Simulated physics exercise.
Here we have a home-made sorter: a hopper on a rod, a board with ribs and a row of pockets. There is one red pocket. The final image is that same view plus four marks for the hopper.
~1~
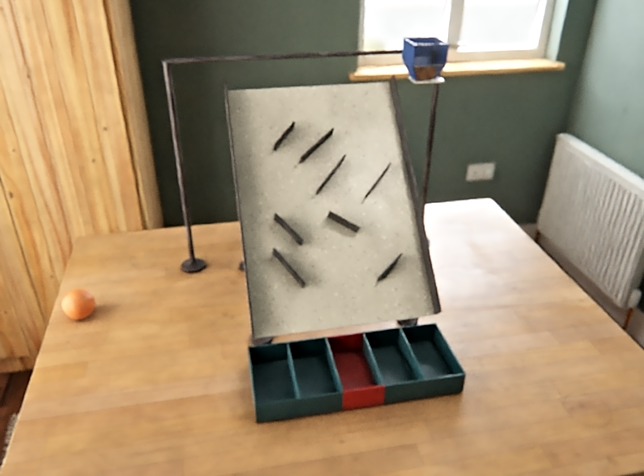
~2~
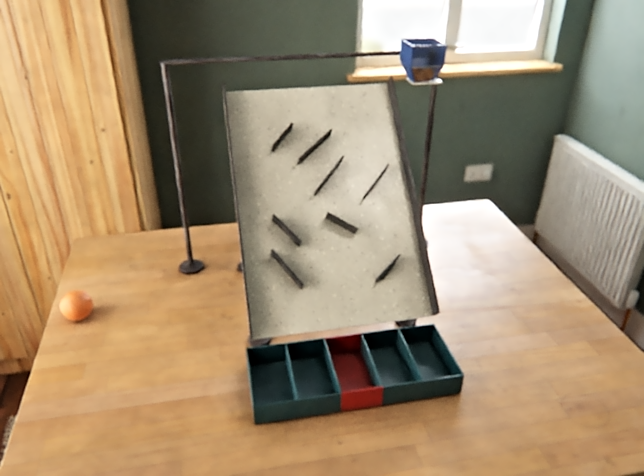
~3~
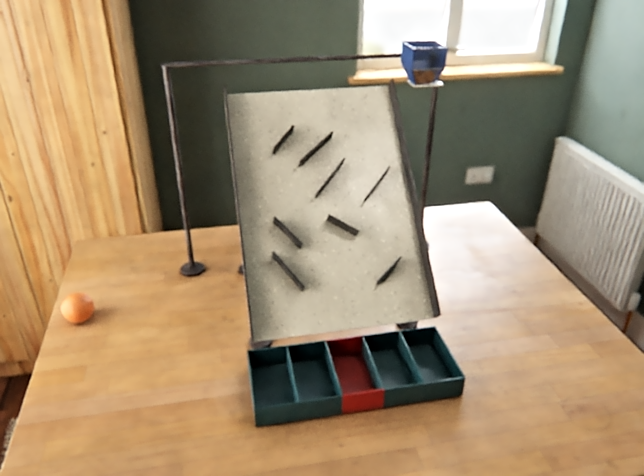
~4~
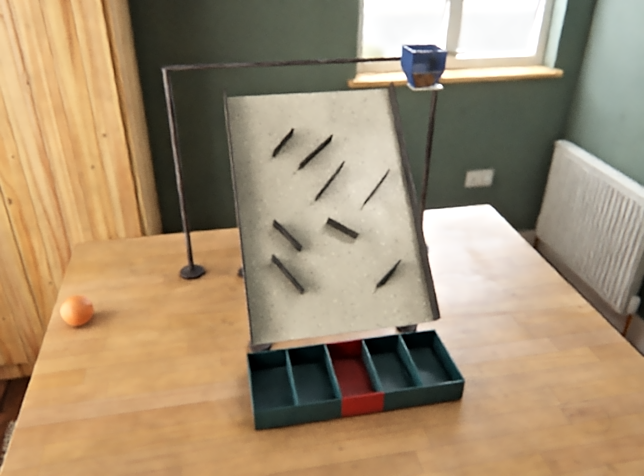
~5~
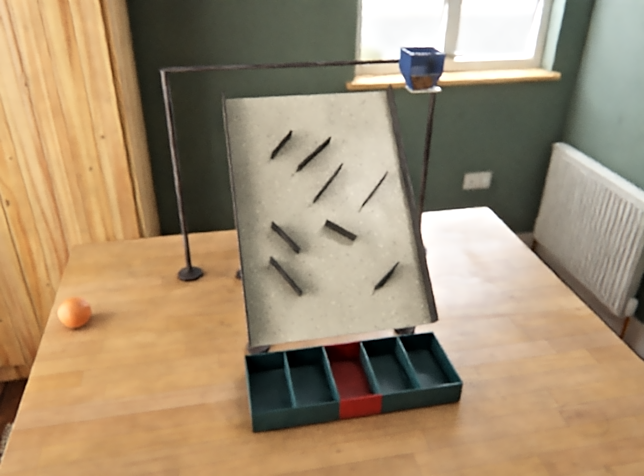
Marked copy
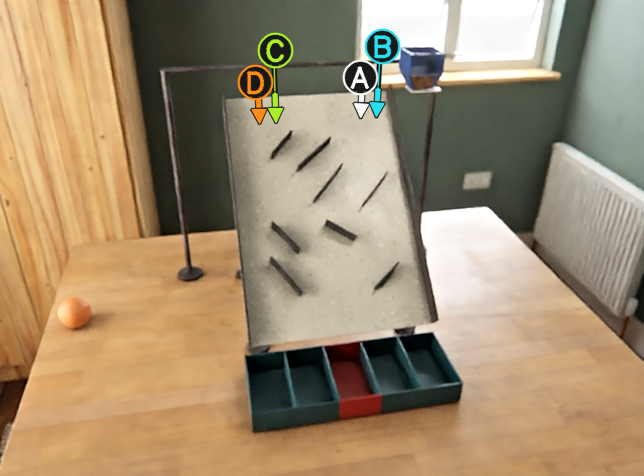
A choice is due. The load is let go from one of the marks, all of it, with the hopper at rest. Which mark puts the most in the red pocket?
Use mark A.
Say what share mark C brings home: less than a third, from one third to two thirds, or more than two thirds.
Mark C gives less than a third.
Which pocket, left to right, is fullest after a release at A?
The third.
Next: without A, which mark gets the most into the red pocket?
That is mark B.
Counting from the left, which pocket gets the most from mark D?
It is the first one.
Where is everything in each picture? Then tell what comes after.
In the first picture, hopper near (423, 72), cereal balls, door shut.
In the second picture, ribs (273, 146) to (293, 122), (299, 159) to (331, 129), (316, 191) to (344, 156).
In the third picture, ribs (368, 196) to (390, 166), (274, 217) to (302, 244), (328, 215) to (359, 232).
In the fourth picture, ribs (273, 255) to (304, 291), (379, 283) to (401, 260).
In the fifth picture, red pocket near (361, 406), number 3 of 5 from the left.
On the marked copy, mark A meets the board at (360, 112); mark B meets the board at (376, 111); mark C meets the board at (275, 117); mark D meets the board at (259, 118).
With A, close to two thirds in the red pocket, close to a third in other pockets.
With B, close to a third in the red pocket, close to half in other pockets, a small share outside the box.
With C, a small share in the red pocket, the bulk in other pockets, a small share outside the box.
With D, a small share in the red pocket, the bulk in other pockets, a small share outside the box.
